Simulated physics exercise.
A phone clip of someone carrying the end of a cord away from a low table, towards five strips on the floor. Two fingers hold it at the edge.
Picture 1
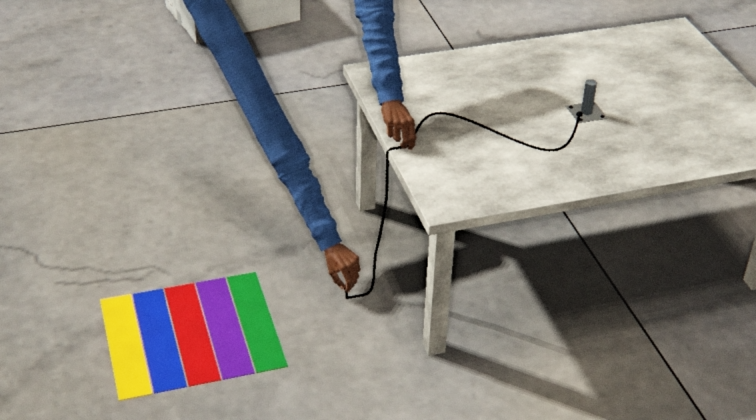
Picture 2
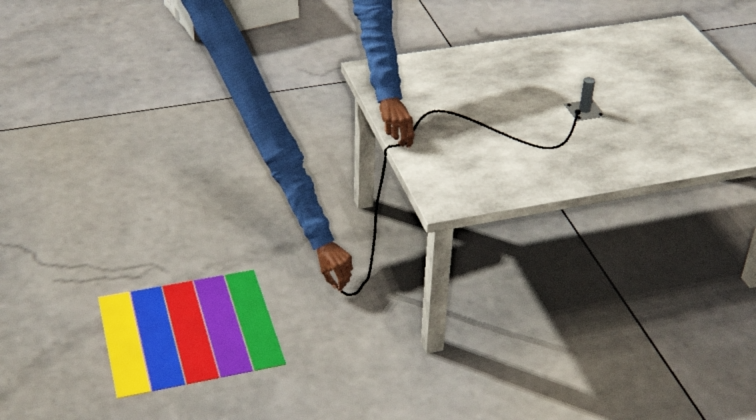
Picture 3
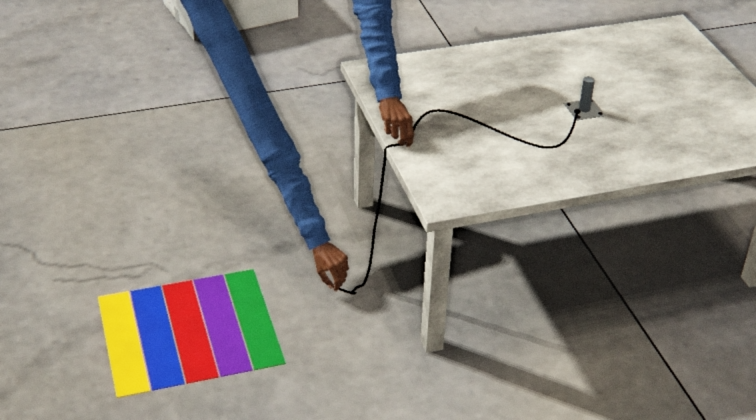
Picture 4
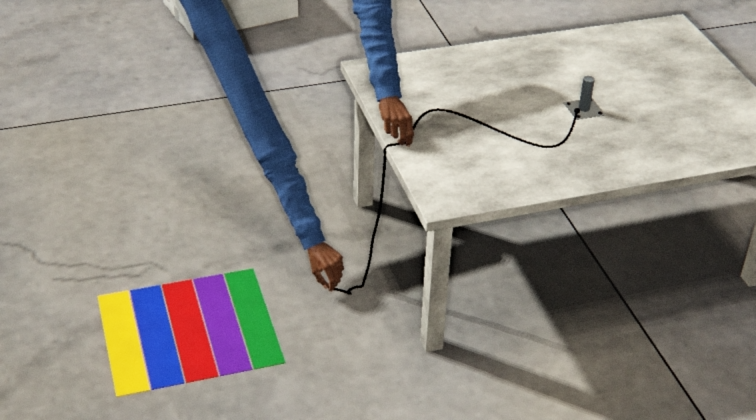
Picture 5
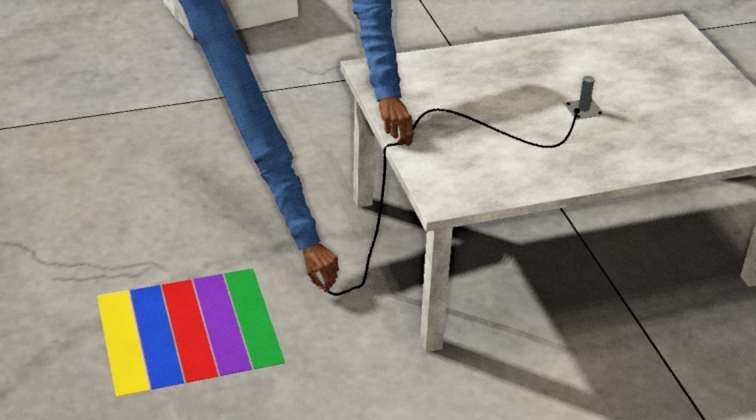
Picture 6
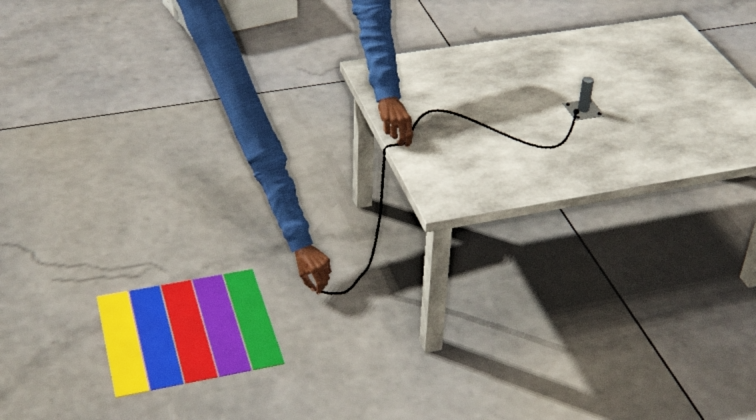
A hand slowly draws the cord's end slightly left while another holds it at the table edge.
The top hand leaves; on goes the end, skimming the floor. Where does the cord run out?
The yellow one.
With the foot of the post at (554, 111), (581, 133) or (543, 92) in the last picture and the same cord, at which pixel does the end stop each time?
Try by try, around (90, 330), (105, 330) and (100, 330).
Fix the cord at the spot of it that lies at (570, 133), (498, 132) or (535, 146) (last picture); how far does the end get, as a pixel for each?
About (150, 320), (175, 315) and (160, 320).
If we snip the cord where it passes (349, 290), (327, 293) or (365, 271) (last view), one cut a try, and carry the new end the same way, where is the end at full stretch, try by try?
Near (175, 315), (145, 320) and (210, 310).
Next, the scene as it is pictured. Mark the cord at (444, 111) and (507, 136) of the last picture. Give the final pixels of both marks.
The first at (395, 144), the second at (464, 131).
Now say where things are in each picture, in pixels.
End (346, 288); green (267, 351); purple (233, 358); red (200, 364); blue (166, 371); yellow (132, 378), in the first frame.
End (338, 287); cord through (571, 133) (512, 138) (441, 111) (399, 145) (377, 207) (371, 266), in the second frame.
End (334, 287), in the third frame.
End (329, 287); cord through (571, 131) (512, 137) (441, 110) (398, 144) (380, 206) (369, 264), in the fourth frame.
End (324, 288), in the fifth frame.
End (316, 290); cord through (570, 132) (511, 137) (440, 111) (398, 145) (381, 206) (369, 266), in the sixth frame.
A little later, end near (196, 312); over red.
Next, end near (151, 321); over blue.
When it is tight, end near (124, 326); over yellow. It halts on the yellow strip.
